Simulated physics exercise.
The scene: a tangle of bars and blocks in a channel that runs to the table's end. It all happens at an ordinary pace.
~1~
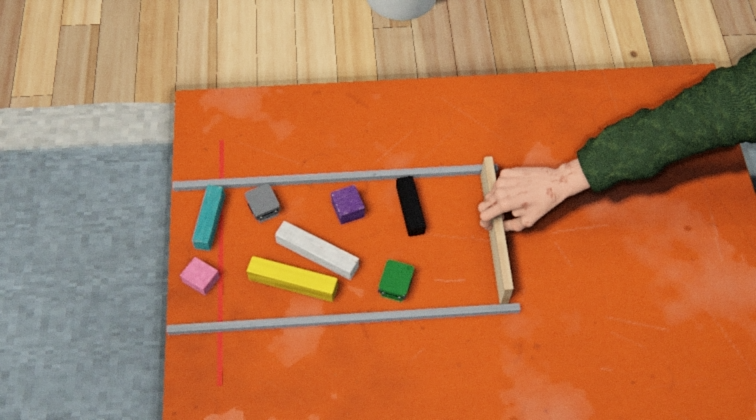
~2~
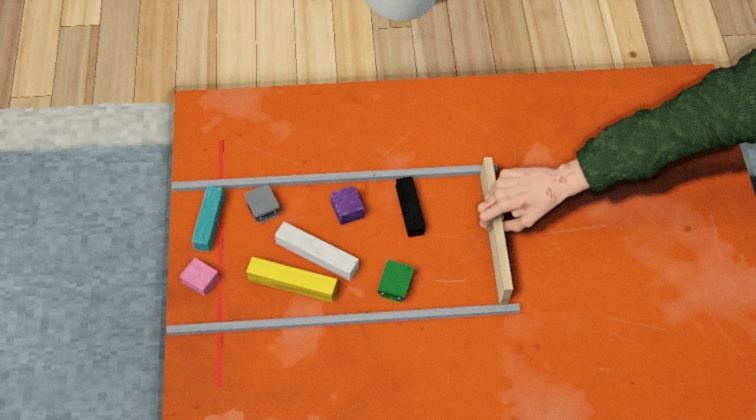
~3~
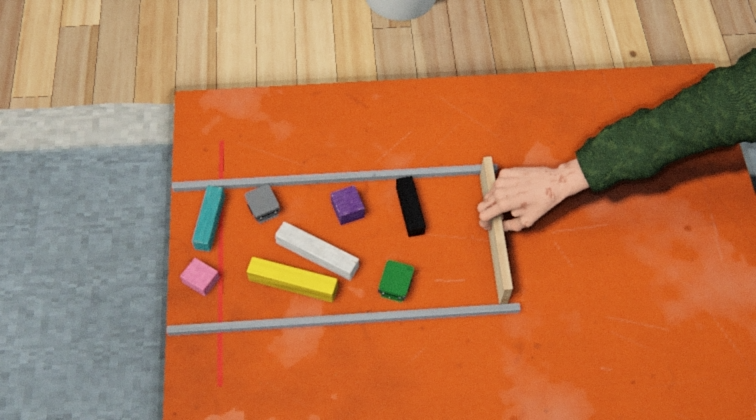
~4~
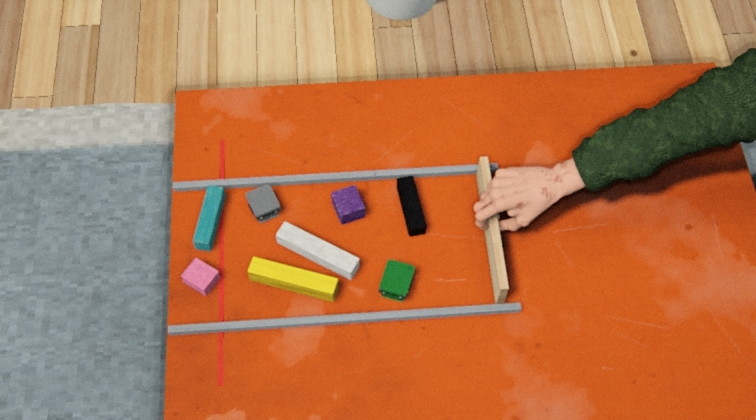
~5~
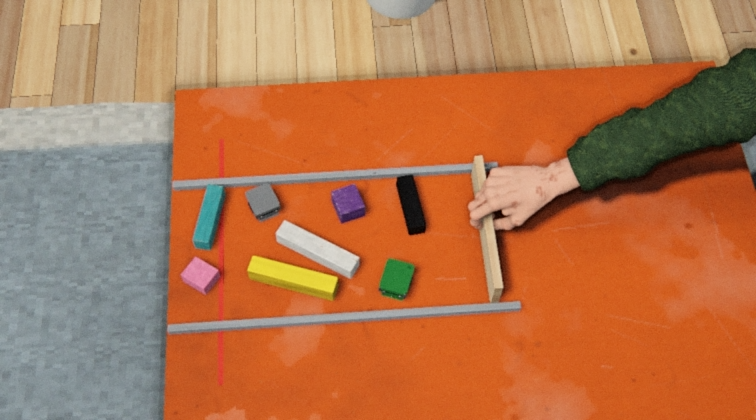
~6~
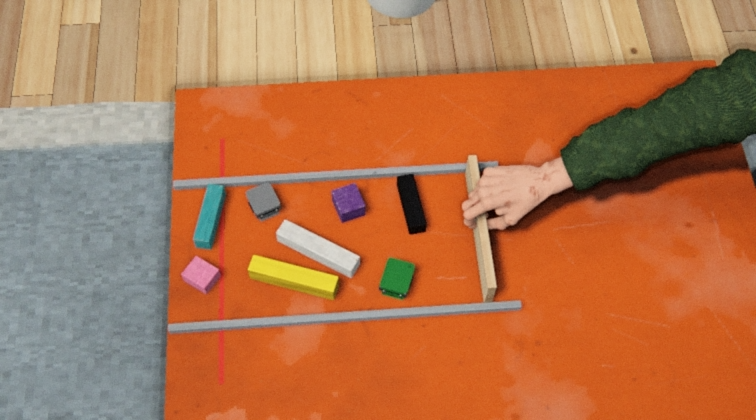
On an orange tabletop, colourful blocks and bars lay scattered between two rails while a hand held a wooden board at the right, then slid it slightly left without touching any of them.
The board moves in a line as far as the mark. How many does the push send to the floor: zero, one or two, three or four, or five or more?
The number that fall off is three or four.
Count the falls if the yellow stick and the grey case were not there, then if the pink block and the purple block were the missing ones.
It would be 1 and 0.
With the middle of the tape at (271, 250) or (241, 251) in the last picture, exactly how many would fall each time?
The counts: 0 and 2.
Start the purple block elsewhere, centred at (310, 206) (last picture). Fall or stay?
From there it stays on.
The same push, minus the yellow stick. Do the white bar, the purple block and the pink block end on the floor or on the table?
The white bar does not fall, the purple block survives, the pink block stays on.
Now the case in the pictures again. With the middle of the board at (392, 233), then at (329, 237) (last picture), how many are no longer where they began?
By then 2, and 6.
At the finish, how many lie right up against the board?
In contact: 3.
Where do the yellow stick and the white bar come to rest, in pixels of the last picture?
First (167, 279), then (188, 252).
Early on, none off yet; pink block at rest near (201, 275); turquoise bar at rest near (210, 216); grey case at rest near (264, 203).
A while later, none off yet; pink block at rest near (199, 276); turquoise bar at rest near (210, 216); grey case travelled about its own width near (243, 195).
Finally, the number that fall off is three or four; lost, grey case, turquoise bar and pink block.
